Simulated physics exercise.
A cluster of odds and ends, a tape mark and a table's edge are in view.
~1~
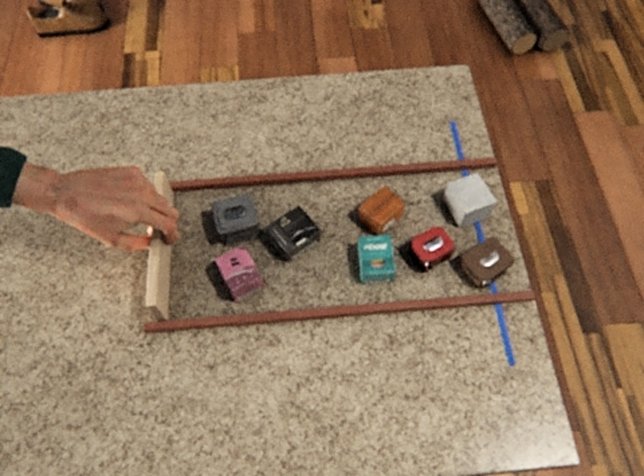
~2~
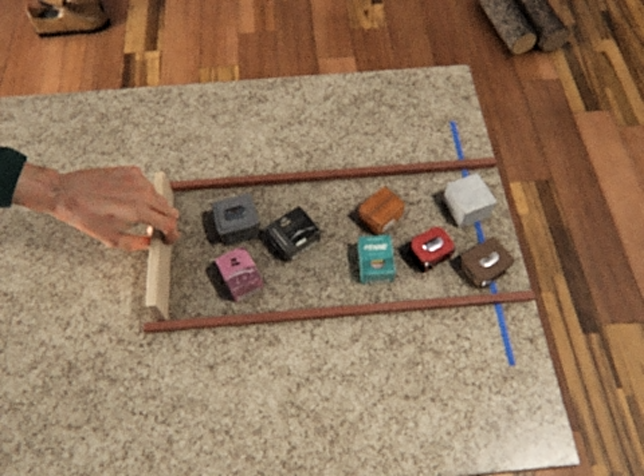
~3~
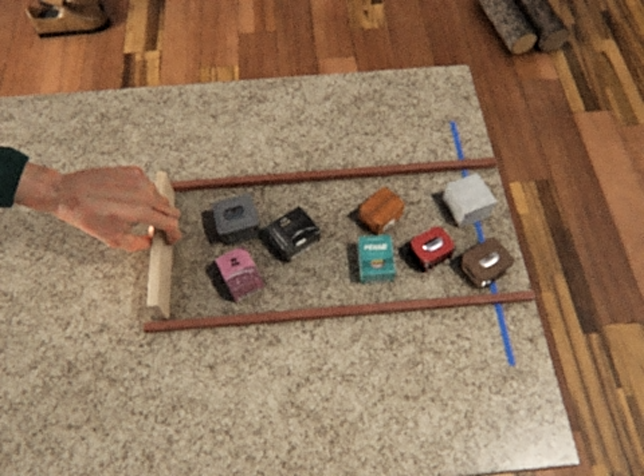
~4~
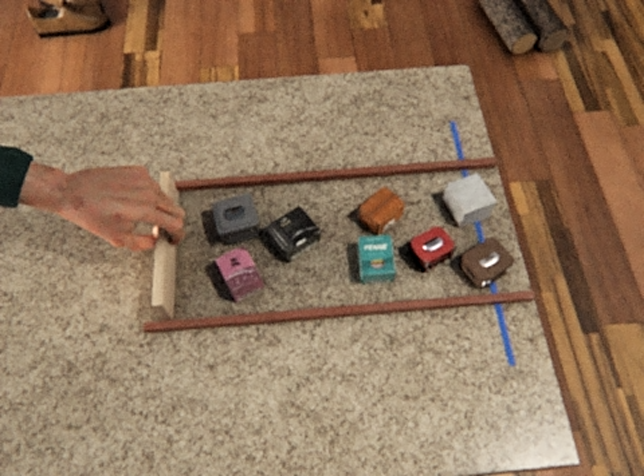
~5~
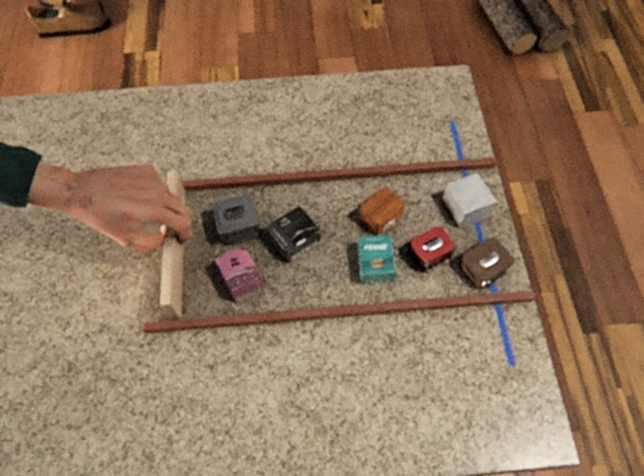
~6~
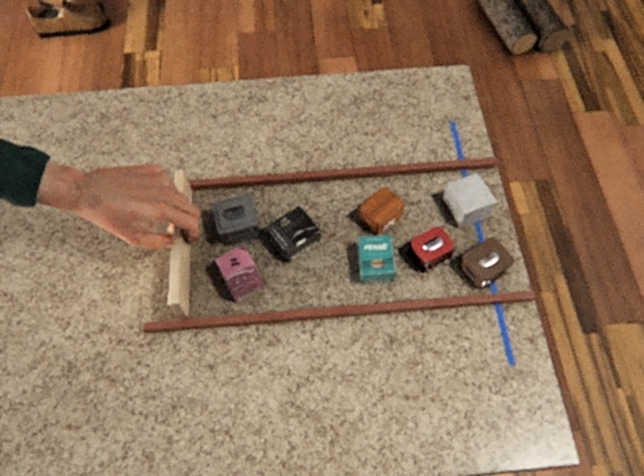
A hand held a pale wooden board at the left end of two reddish rails, then slid it slightly right toward the small colorful boxes, which stayed still, two of them over a blue tape line.
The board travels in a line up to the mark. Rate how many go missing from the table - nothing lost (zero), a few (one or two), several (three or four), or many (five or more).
Many, five or more.
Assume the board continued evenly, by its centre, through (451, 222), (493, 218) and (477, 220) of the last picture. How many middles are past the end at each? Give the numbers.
Place by place: 3, 6 and 6.
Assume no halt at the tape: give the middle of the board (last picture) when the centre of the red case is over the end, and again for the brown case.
The middle is at (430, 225) when it's the red case, and at (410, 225) when it's the brown case.
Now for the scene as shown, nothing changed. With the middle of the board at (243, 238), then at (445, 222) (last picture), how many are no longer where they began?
First 3, after that 8.
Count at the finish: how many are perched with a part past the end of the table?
As for overhanging, the count is 1.
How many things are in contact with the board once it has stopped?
It's 2.
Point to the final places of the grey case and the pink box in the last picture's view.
Around (494, 196) and around (507, 260).
A little later, none off yet; brown case at rest near (486, 264); white block at rest near (469, 200); red case at rest near (431, 249).
When it is over, the number that fall off is five or more; down, black box, turquoise box, orange box, red case, white block and brown case.
